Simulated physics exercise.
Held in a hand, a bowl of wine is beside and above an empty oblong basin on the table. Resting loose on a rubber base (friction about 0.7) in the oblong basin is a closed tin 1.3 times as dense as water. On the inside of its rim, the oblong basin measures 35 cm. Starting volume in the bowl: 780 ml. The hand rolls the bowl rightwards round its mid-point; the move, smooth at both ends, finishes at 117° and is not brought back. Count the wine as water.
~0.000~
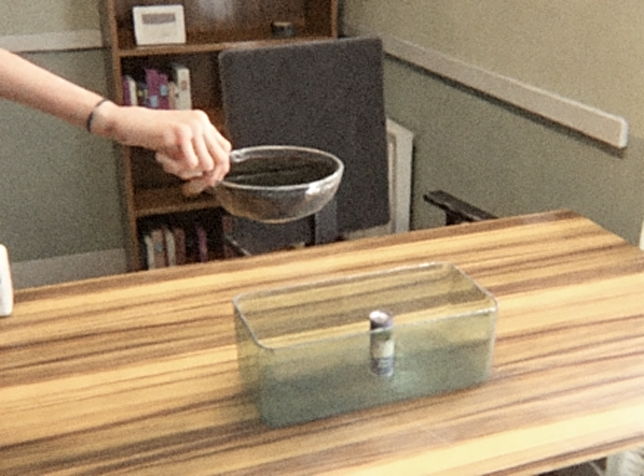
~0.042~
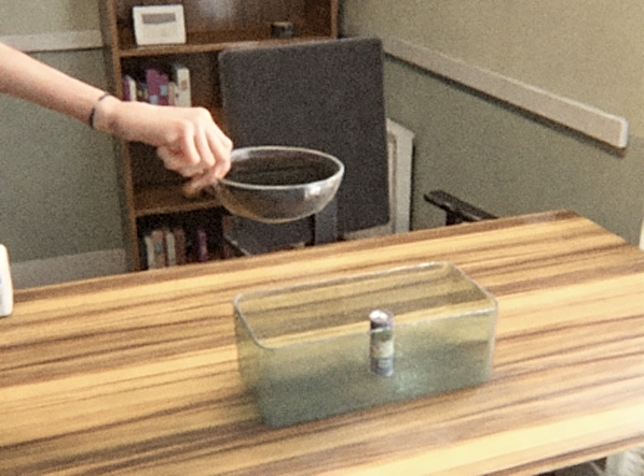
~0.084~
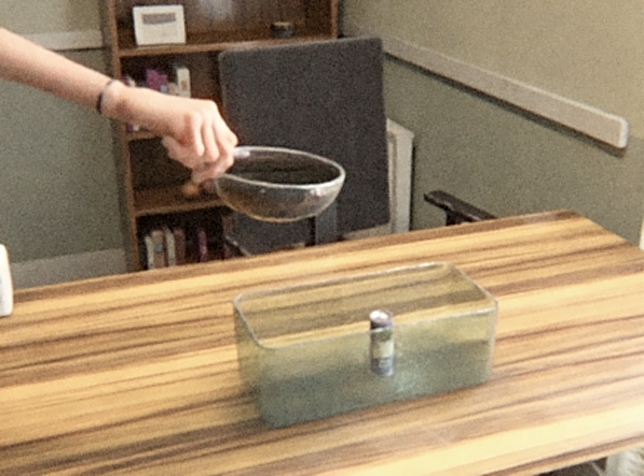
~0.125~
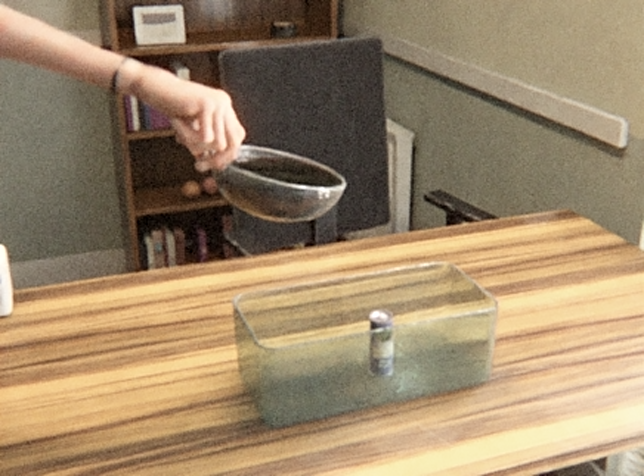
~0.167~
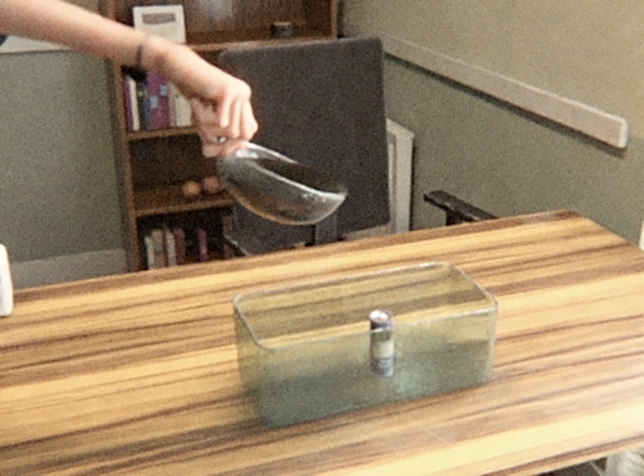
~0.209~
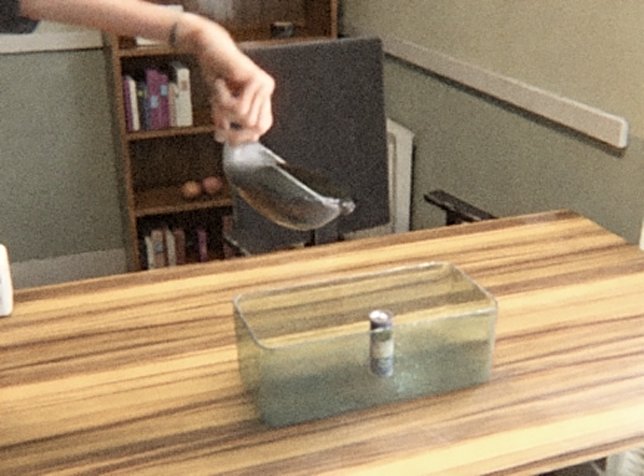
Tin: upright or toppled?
It's bound to be brought down.
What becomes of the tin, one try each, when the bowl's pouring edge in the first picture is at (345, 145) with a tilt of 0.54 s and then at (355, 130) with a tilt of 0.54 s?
Trial 1 - tin stays standing; trial 2 - tin stays standing.
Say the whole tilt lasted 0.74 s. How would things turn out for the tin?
In that case the tin does not tip.
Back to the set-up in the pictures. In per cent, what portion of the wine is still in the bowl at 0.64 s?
Close to 0 percent of the whole amount.
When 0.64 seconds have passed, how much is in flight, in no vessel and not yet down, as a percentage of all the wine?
Close to 3 per cent.
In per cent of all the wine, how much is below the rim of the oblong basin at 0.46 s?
Near 64 in a hundred.
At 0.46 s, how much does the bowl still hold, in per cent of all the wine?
About 0 per cent.
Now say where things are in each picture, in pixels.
It leans 0°; its right rim is at (337, 161); the wine meets the walls at (209, 180) and (333, 165); the oblong basin's rim runs from (245, 323) to (474, 284); the tin's top is at (381, 319), in the first picture.
It leans 2°; its right rim is at (337, 163); the wine meets the walls at (210, 178) and (333, 167), in the second picture.
It leans 7°; its right rim is at (339, 168); the wine meets the walls at (212, 175) and (334, 170), in the third picture.
It leans 15°; its right rim is at (340, 178); the wine meets the walls at (215, 170) and (336, 174), in the fourth picture.
It leans 26°; its right rim is at (339, 190); the wine meets the walls at (220, 168) and (327, 179); 3 per cent is over the edge, in the fifth picture.
It leans 39°; its right rim is at (335, 204); the wine meets the walls at (226, 169) and (313, 181); 13 per cent is over the edge, in the sixth picture.
Then, 0.46 s in, the tilt is 111° and 0 per cent is still to pour; the tin stands where it began.
Then, 0.64 s in, the tilt is 117° and 0 per cent is still to pour; the tin leans 17°.
Then, 0.82 s in, the tilt is 117° and 0 per cent is still to pour; the tin leans 44°.
Then, 1.03 s in, the tilt is 117° and 0 per cent is still to pour; the tin lies on its side.
Finally, the tin lies on its side.
